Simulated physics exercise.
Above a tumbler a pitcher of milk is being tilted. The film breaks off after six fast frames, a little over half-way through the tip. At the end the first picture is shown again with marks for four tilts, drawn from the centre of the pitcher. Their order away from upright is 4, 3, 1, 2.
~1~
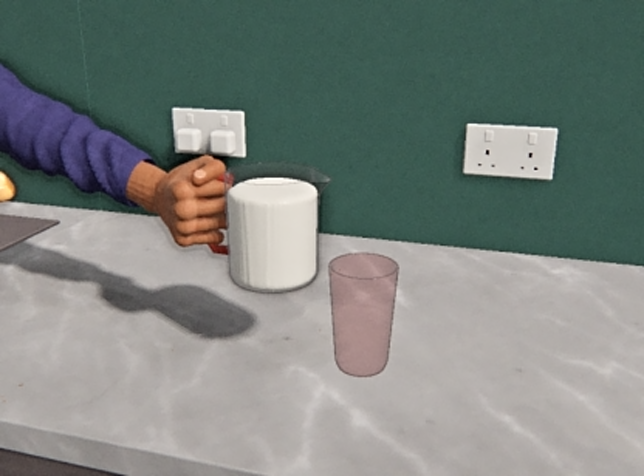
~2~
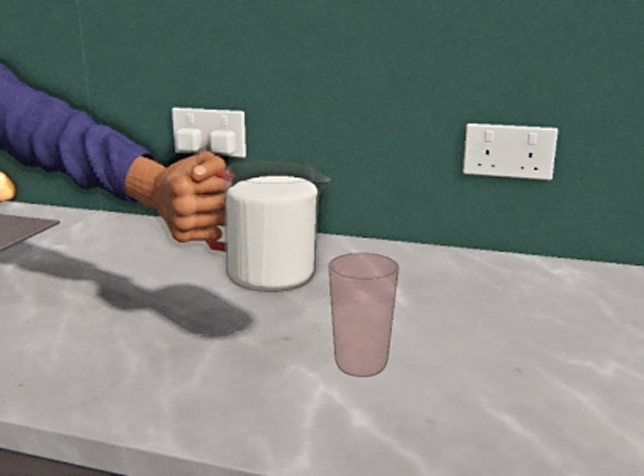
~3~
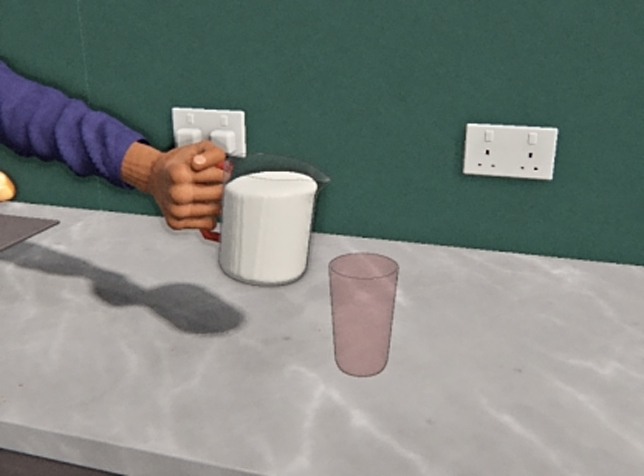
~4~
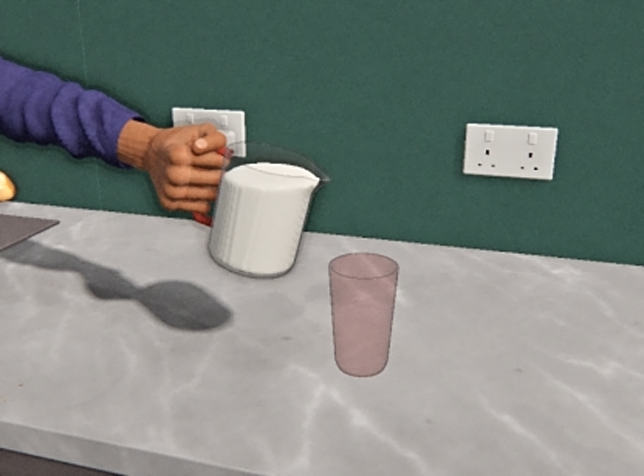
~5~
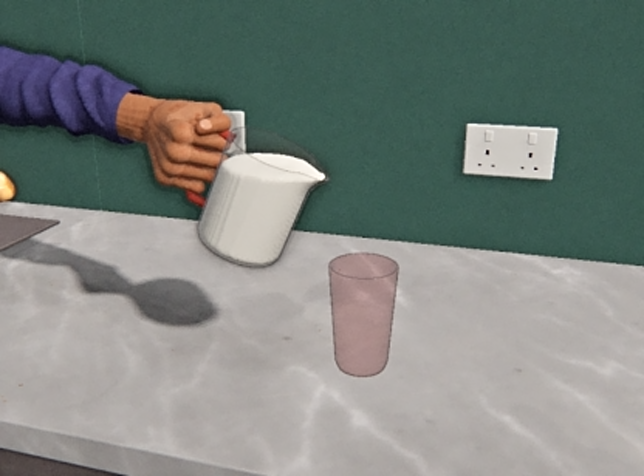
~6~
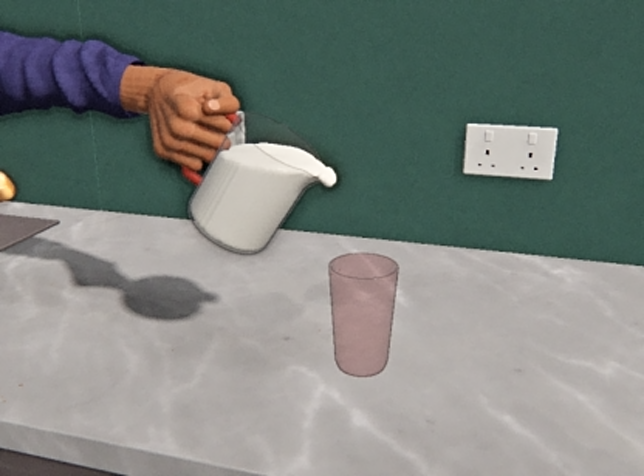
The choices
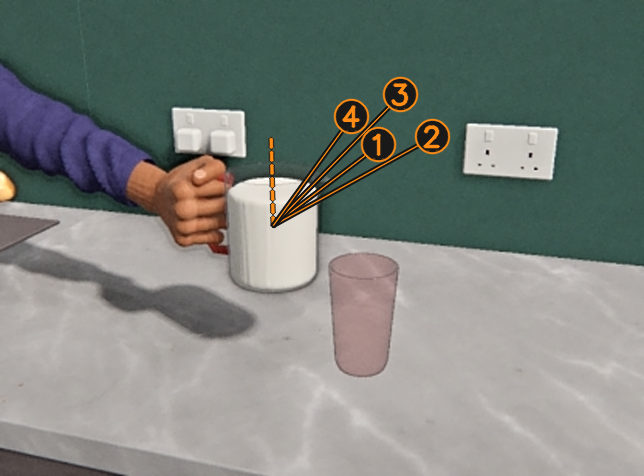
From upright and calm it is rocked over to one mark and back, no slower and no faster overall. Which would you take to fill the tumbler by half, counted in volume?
The answer is line 1.
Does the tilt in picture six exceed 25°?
Yes.
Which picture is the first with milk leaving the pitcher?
Picture 6.
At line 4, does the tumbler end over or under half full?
Under half.
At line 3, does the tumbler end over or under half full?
Under.
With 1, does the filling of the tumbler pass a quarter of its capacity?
Yes, clearly.
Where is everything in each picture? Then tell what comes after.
Upright, lip at (329, 180); rim of the tumbler round (364, 265); nothing has left yet, in the first frame.
Upright, lip at (329, 180); nothing has left yet, in the second frame.
Tipped about 7°, lip at (329, 180); nothing has left yet, in the third frame.
Tipped about 14°, lip at (329, 180); nothing has left yet, in the fourth frame.
Tipped about 23°, lip at (328, 180); nothing has left yet, in the fifth frame.
Tipped about 33°, lip at (328, 179); milk is over the lip, down to (328, 179), in the sixth frame.
On the marked copy, 1 at (365, 155); 2 at (418, 145); 3 at (389, 106); 4 at (342, 130).
If 1 is chosen, the tumbler ends with about 50 % of what it can hold.
If 2 is chosen, the tumbler ends with about 69 % of what it can hold.
If 3 is chosen, the tumbler ends with about 34 % of what it can hold.
If 4 is chosen, the tumbler ends with about 21 % of what it can hold.
